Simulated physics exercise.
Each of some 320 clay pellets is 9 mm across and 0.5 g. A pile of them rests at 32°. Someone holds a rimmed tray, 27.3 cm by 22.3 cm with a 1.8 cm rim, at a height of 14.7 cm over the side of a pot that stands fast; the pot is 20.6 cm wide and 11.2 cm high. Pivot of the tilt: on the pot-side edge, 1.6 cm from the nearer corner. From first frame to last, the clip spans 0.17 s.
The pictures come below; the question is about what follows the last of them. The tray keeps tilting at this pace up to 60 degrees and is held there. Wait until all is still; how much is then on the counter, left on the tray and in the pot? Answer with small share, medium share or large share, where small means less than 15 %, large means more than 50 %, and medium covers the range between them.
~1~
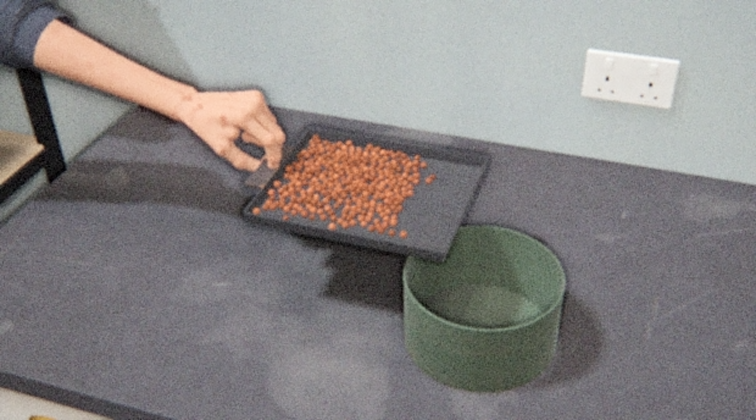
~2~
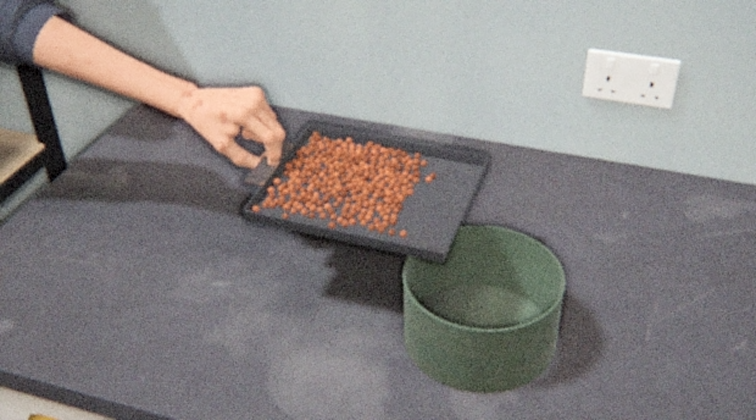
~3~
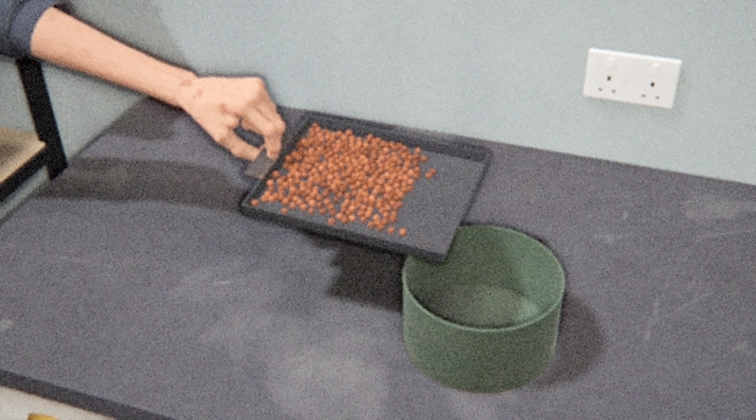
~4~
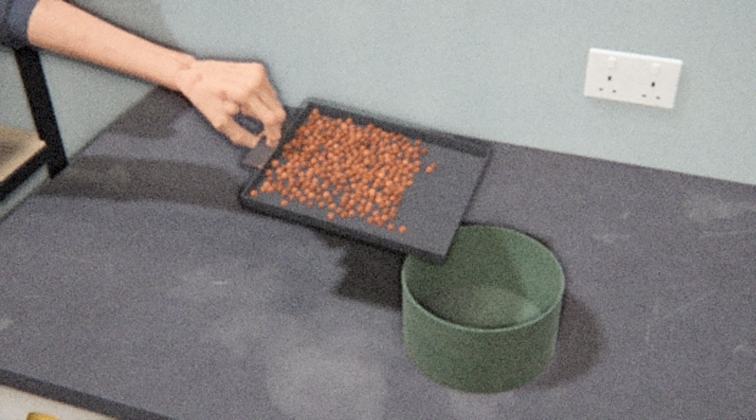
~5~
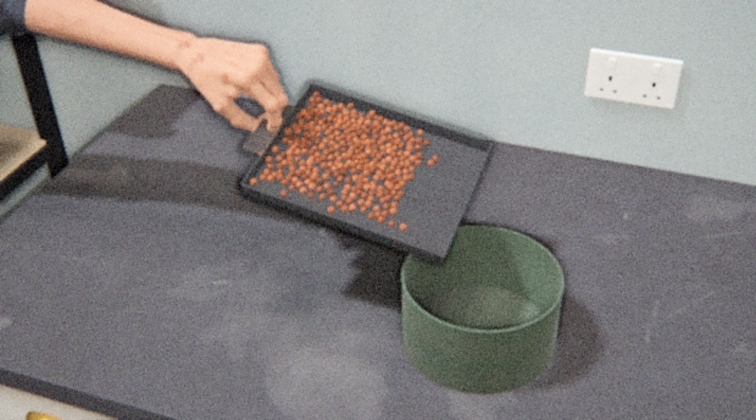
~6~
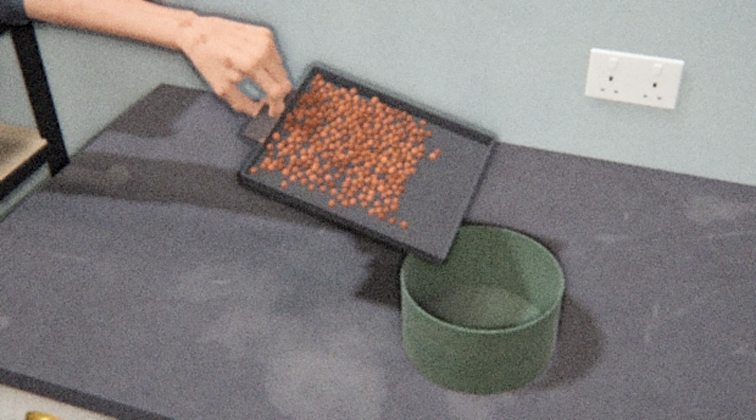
Counter - small share; tray - medium share; pot - large share.
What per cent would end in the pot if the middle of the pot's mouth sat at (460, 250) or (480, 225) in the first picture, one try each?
Some 30 and 5 per cent.
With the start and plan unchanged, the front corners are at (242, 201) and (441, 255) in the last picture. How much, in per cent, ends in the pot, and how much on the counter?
Per cent by place - pot 10, counter 10.
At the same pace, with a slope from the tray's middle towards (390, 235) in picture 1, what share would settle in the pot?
Estimate: Near 30 per cent.
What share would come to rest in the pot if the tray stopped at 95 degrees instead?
In that case, near 90 percent.
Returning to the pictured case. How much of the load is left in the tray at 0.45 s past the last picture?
Around 60 percent.
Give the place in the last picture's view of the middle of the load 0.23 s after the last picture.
I reckon close to (397, 133).
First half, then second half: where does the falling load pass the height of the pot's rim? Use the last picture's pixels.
Roughly (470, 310) to start, and after that (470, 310).
Then, 0.14 s after the last picture, tilt 43 degrees; the tray holds 100 %, the pot 0 %.
Then, 0.23 s after the last picture, tilt 56 degrees; the tray holds 100 %, the pot 0 %.
Then, 0.45 s after the last picture, tilt 60 degrees; the tray holds 60 %, the pot 10 %.
In the end, counter 5 %, tray 35 %, pot 55 %.
